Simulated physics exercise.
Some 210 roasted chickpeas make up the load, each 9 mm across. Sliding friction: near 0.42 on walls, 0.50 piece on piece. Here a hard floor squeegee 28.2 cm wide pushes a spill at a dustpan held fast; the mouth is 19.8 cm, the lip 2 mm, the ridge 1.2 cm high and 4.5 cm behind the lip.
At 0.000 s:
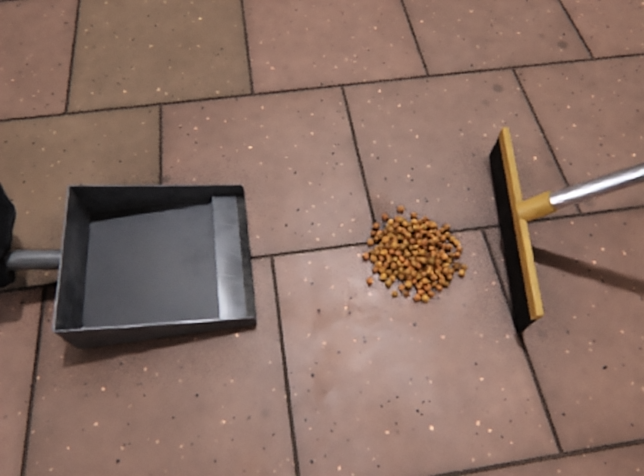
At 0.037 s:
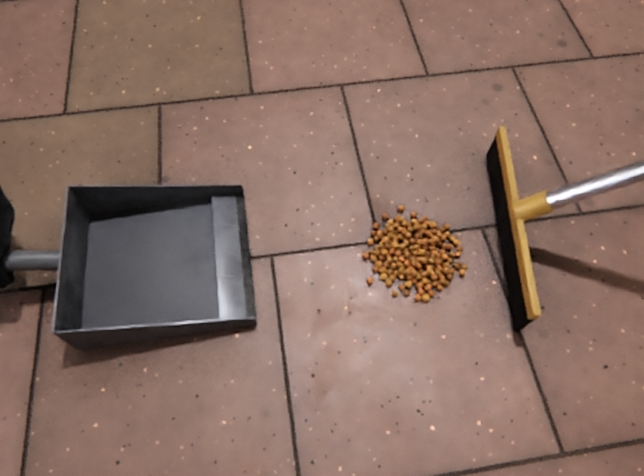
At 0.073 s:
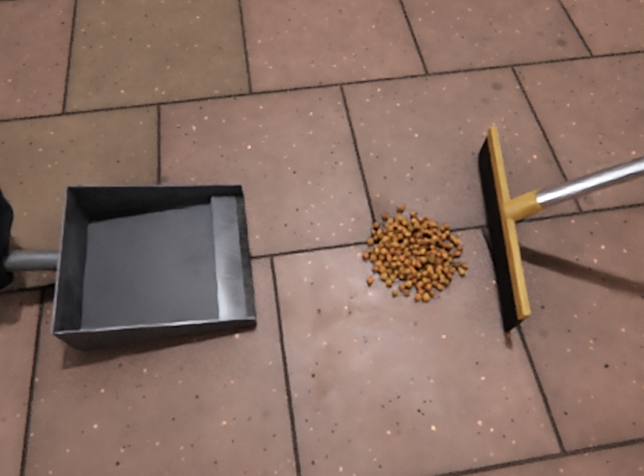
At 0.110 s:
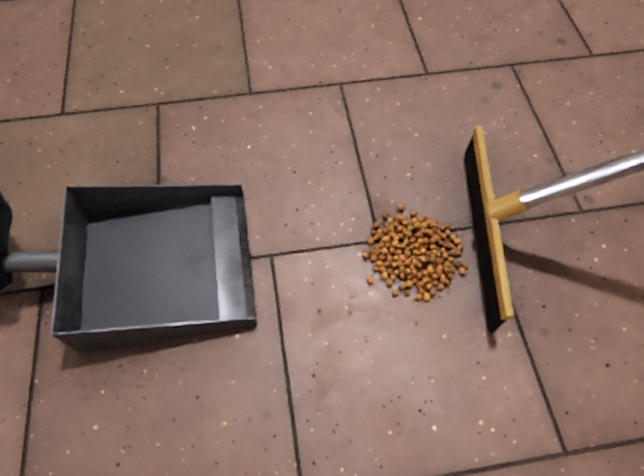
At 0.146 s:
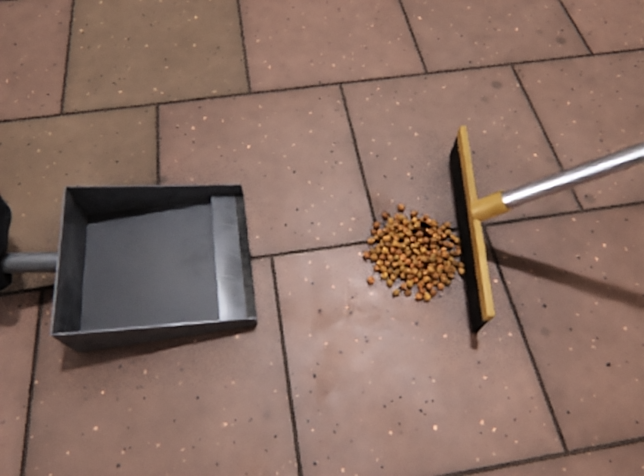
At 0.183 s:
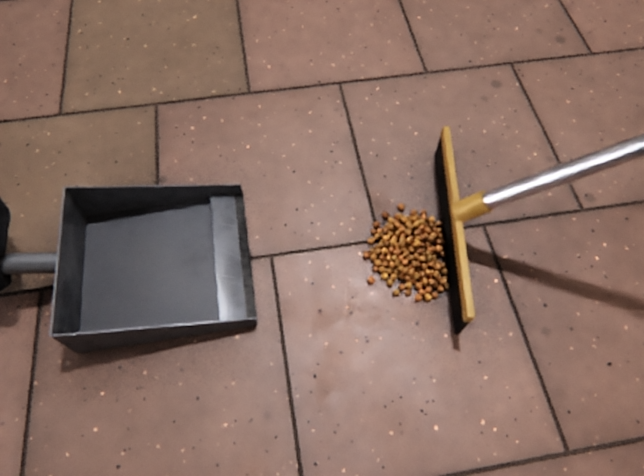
A yellow-backed squeegee on a metal handle slid left across the brown tiles toward a dark dustpan that stayed put, then met a pile of small golden-brown pieces and pushed into its right side.
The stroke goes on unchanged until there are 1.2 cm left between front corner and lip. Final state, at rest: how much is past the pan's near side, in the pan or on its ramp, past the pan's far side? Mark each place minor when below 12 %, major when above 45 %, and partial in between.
Near side - minor; pan - partial; far side - minor.
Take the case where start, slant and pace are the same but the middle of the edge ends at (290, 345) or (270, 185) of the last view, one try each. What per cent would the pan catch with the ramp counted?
Roughly 5 % and 35 %.
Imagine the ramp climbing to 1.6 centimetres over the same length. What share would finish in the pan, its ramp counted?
Around 30 per cent.
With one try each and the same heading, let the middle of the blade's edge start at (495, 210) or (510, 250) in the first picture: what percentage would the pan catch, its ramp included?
Close to 35 in a hundred, then close to 30 in a hundred.
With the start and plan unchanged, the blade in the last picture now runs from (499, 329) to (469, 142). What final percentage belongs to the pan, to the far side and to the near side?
Pan: 10, far side: 0, near side: 20.
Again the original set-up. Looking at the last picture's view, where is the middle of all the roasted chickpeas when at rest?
I'd say roughly (251, 250).
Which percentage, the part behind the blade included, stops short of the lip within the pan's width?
It comes to some 55 percent.
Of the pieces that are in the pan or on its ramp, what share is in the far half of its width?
Around 40 percent.
After 0.37 s, middle of the blade 15 cm from the lip; 0 % over the lip, far side 0 %, near side 5 %.
Then, at 0.49 s, middle of the blade 8 cm from the lip; 0 % over the lip, far side 5 %, near side 5 %.
Then, at 0.75 s, middle of the blade 4 cm from the lip; 30 % over the lip, far side 5 %, near side 5 %.
By 1.2 s all is still; near side 5 %, pan 30 %, far side 5 %, in front of the lip or behind the blade 55 %.
